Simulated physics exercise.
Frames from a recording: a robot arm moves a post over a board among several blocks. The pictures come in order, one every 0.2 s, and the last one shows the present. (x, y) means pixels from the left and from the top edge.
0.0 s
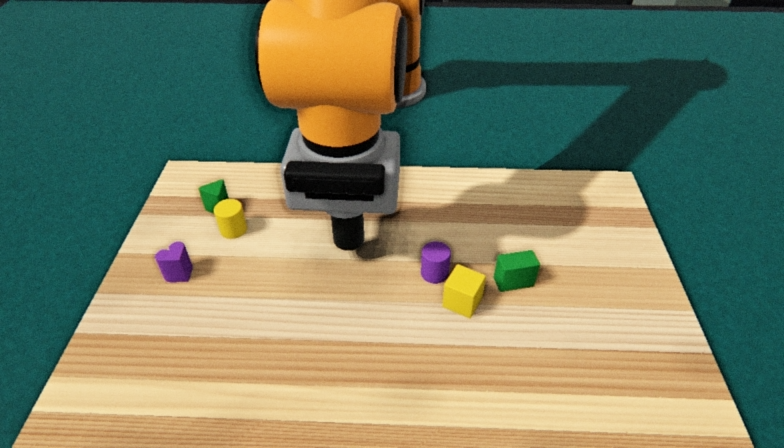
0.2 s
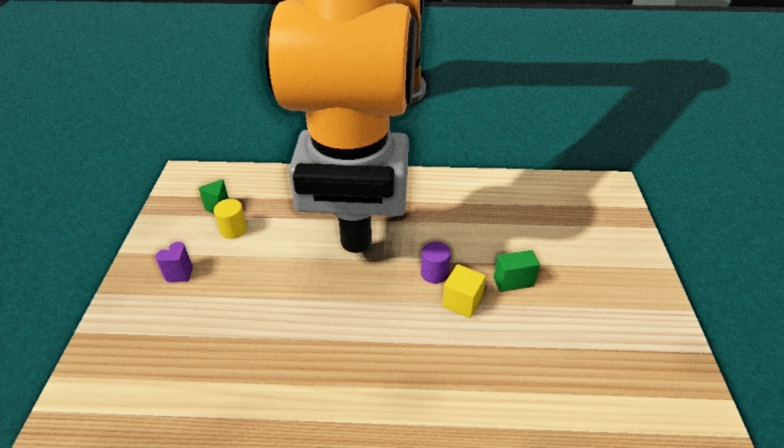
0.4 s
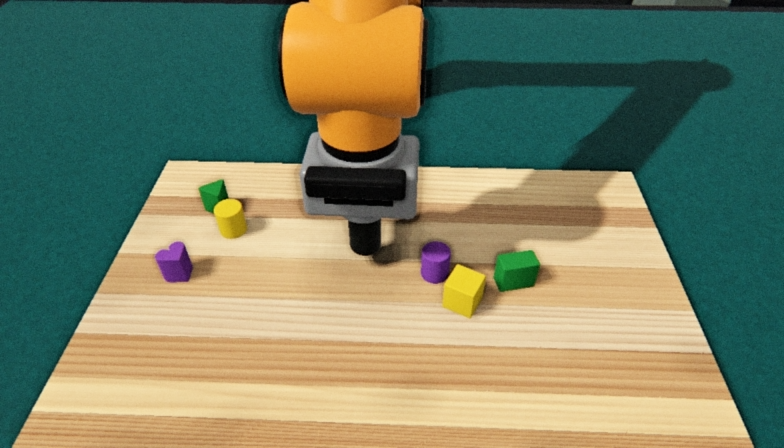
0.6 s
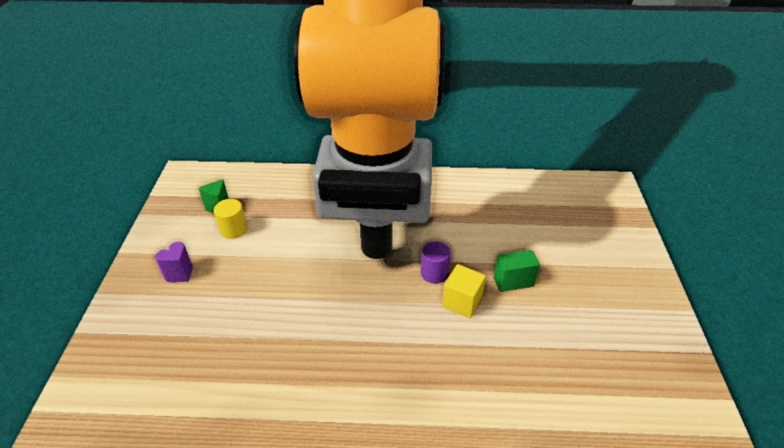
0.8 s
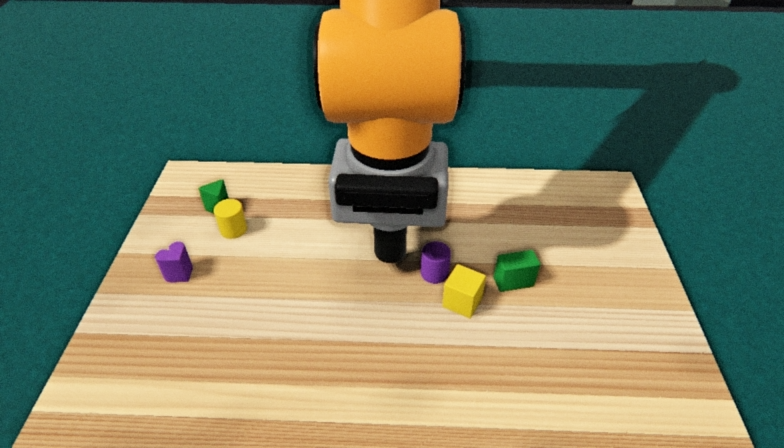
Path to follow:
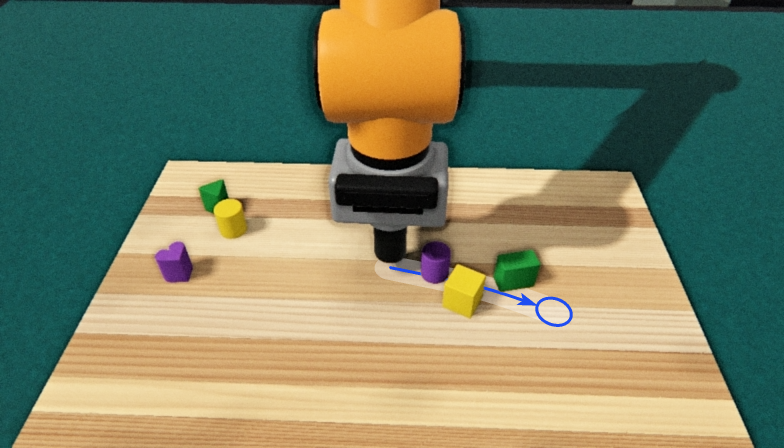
The clip opens on an orange robot arm holding a short black post over a wooden board, with small purple, yellow and green blocks on either side. The arm slides the post a short way right and slightly nearer the viewer, closing in beside the purple cylinder, while every block stays still.
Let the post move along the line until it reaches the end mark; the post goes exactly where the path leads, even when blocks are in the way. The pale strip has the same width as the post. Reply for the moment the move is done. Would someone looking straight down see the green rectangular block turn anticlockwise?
No
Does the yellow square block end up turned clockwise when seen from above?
My answer is yes.
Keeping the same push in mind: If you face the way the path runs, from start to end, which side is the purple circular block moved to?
Goes left.
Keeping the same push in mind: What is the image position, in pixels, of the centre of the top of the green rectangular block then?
Final place: (548, 252).
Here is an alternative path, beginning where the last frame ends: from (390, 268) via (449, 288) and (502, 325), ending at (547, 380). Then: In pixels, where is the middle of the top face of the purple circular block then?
Near (485, 256).
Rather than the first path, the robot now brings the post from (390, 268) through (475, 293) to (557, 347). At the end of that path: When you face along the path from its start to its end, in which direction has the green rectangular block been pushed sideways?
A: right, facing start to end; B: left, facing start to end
B (left, facing start to end)
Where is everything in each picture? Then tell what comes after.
In the first picture, post's lower end at (349, 241); purple circular block at (436, 251); yellow square block at (466, 280); green rectangular block at (519, 259).
In the second picture, post at (356, 243); blocks still.
In the third picture, post at (366, 246); blocks still.
In the fourth picture, post at (377, 249); blocks still.
In the fifth picture, post at (390, 253); purple circular block at (436, 251); yellow square block at (466, 280); green rectangular block at (519, 259).
Drawn move, from (390, 268) over (471, 285) to (554, 311).
On the path given first. One third of the way, post at (445, 264); purple circular block at (477, 254).
Two thirds of the way, post at (502, 278); purple circular block at (515, 250); yellow square block at (486, 292), turned 80° clockwise; green rectangular block at (548, 252), turned 70° clockwise.
At the end, post at (559, 297); purple circular block at (519, 251); yellow square block at (486, 292), turned 80° clockwise; green rectangular block at (548, 252), turned 75° clockwise.
